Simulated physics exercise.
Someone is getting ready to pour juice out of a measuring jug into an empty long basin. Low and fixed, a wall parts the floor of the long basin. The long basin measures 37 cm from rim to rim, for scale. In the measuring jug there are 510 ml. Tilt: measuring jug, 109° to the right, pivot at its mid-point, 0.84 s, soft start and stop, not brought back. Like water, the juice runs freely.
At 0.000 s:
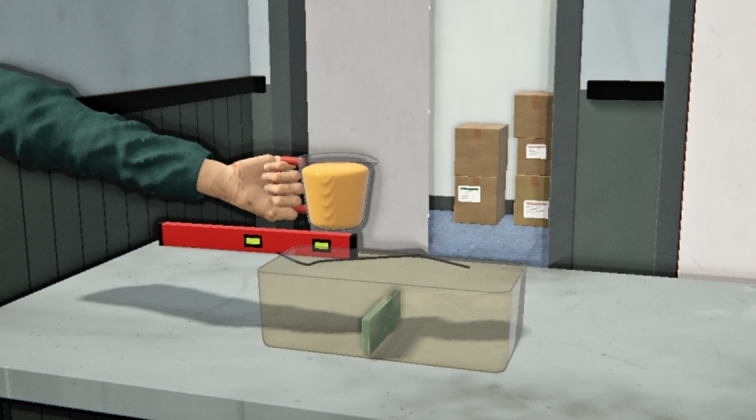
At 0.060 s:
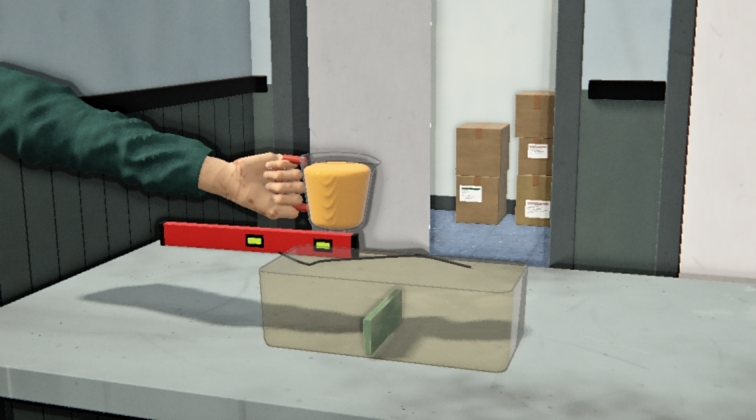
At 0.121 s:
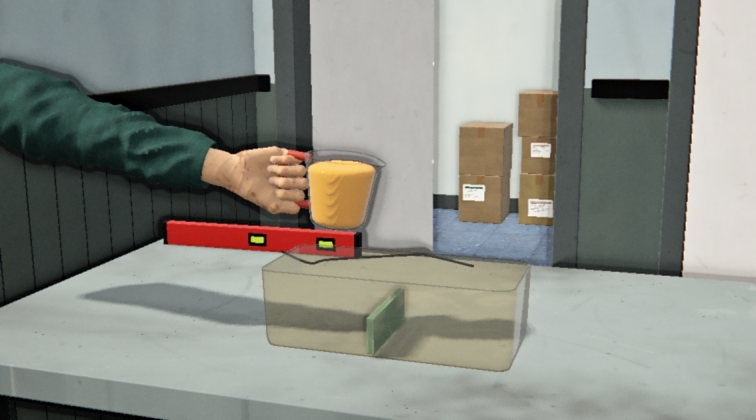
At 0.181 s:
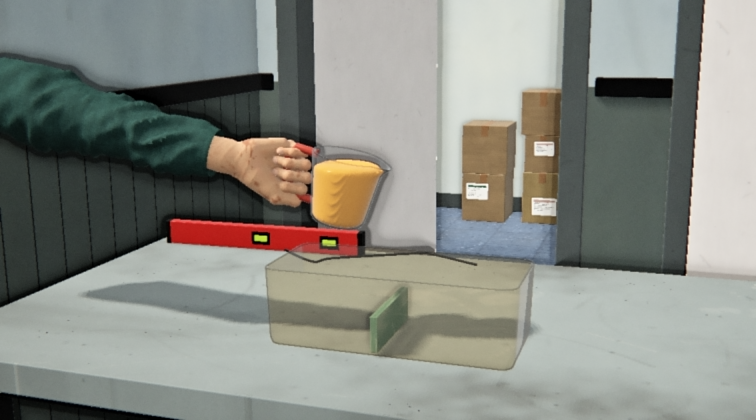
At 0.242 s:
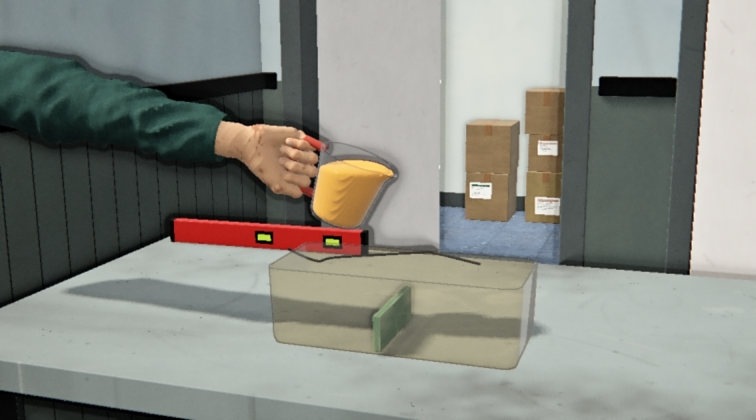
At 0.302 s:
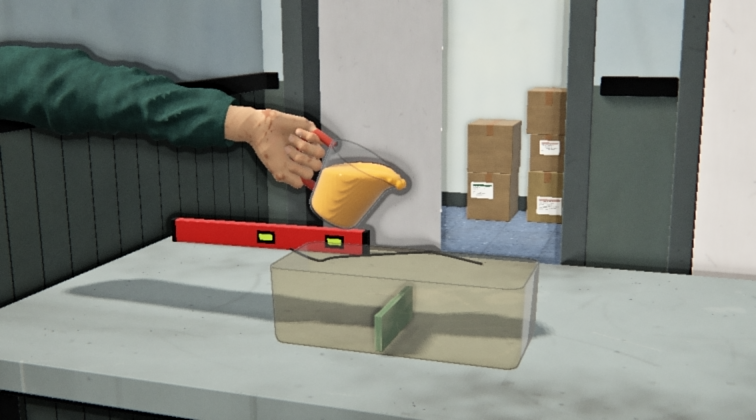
At first, a hand in a green sleeve holds a clear jug of orange juice upright above an empty, see-through long basin with a green wall inside. The jug then tilts to the right, slowly and then more steeply, until the juice reaches its rim and just begins to pass over the edge.
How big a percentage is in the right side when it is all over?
Roughly 94 per cent is in the right side.
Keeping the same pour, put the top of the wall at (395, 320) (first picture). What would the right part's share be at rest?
Estimate: About 80 percent.
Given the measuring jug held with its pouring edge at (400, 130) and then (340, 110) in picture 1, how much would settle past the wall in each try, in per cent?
Try 1: 95 %; try 2: 60 %.
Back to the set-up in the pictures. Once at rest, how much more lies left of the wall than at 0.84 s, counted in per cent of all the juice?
Near 2 percent, give or take.
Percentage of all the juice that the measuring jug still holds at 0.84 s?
5 %.
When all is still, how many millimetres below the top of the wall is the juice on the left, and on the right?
Left about 54 mm, while the right is about 38 mm.
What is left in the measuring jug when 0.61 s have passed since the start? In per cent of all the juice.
Still held: Roughly 46 % of the total.
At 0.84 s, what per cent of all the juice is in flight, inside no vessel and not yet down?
Around 5 percent of it is airborne.
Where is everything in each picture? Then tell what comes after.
It leans 0°; its right rim is at (379, 161); the juice meets the walls at (306, 166) and (369, 170); the long basin's rim runs from (277, 259) to (519, 279); the wall's top is at (382, 305), in the first picture.
It leans 1°; its right rim is at (381, 162); the juice meets the walls at (308, 166) and (371, 170), in the second picture.
It leans 5°; its right rim is at (386, 164); the juice meets the walls at (313, 164) and (376, 170), in the third picture.
It leans 12°; its right rim is at (392, 169); the juice meets the walls at (319, 164) and (383, 170), in the fourth picture.
It leans 21°; its right rim is at (398, 176); the juice meets the walls at (323, 165) and (394, 172), in the fifth picture.
It leans 31°; its right rim is at (401, 186); the juice meets the walls at (325, 169) and (398, 180); 2 per cent is over the edge, in the sixth picture.
After 0.61 s the tilt is 91° and 45 per cent is still to pour, 0 is left of the wall and 32 right of it.
After 0.84 s the tilt is 109° and 5 per cent is still to pour, 4 is left of the wall and 87 right of it.
After 1.08 s the tilt is 109° and 0 per cent is still to pour, 5 is left of the wall and 94 right of it.
After 1.34 s the tilt is 109° and 0 per cent is still to pour, 5 is left of the wall and 94 right of it.
In the end 5 per cent lies left of the wall, 94 right of it and 1 outside.
